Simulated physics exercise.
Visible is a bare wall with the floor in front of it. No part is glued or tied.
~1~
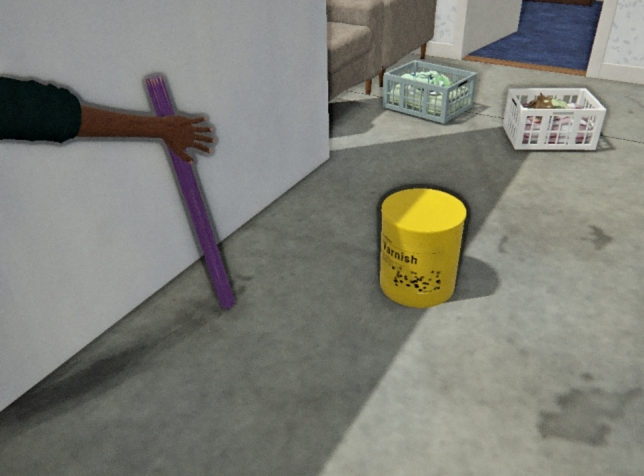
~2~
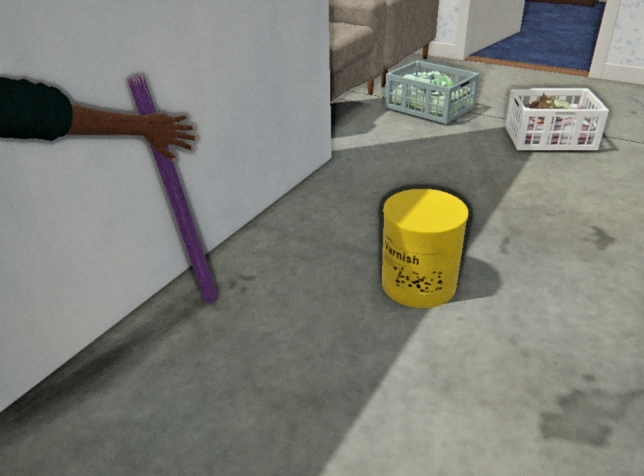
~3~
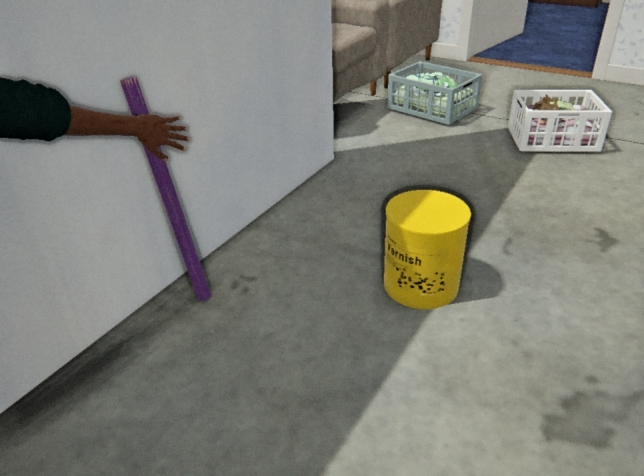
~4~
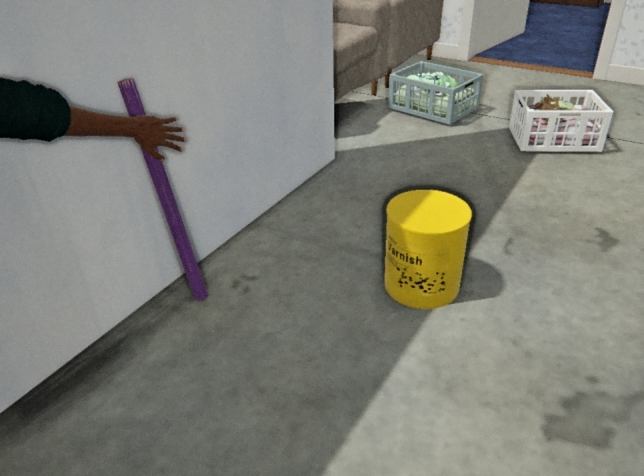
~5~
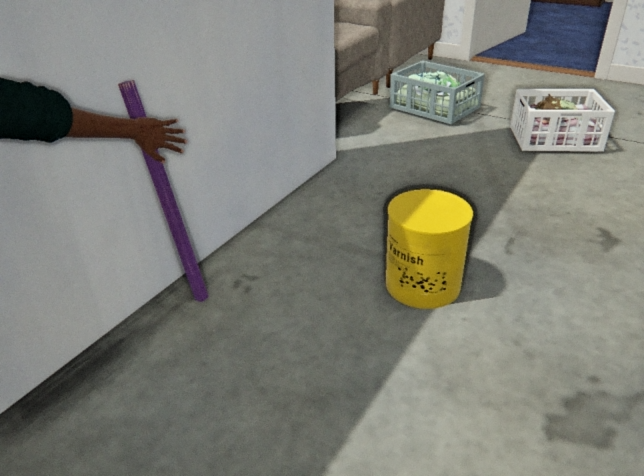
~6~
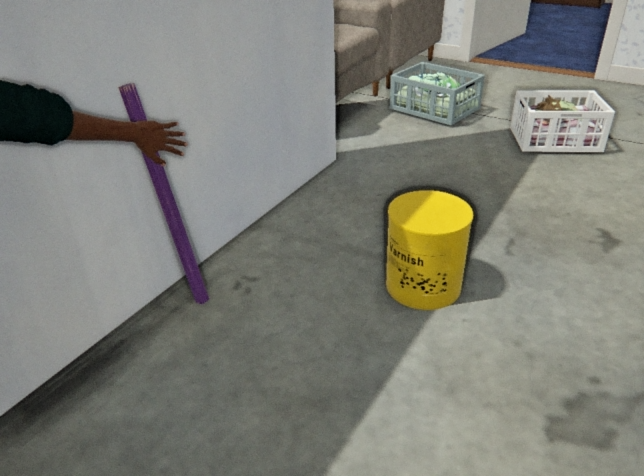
A purple pole, with an outstretched hand against it, shifts a short way left along a bare wall, its foot sliding over the grey floor. The pole then stays almost still, leaning under the hand, while a yellow pail stands to the right with two crates behind it.
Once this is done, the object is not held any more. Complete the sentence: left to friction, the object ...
It keeps its place.
Then, 0.40 s later than the last frame, all is still.
Then, 0.90 s later than the last frame, purple pole resting near (168, 204).
When it is over, both as before. End places, in pixels of the last picture, purple pole near (168, 204). The pole remains leaning.
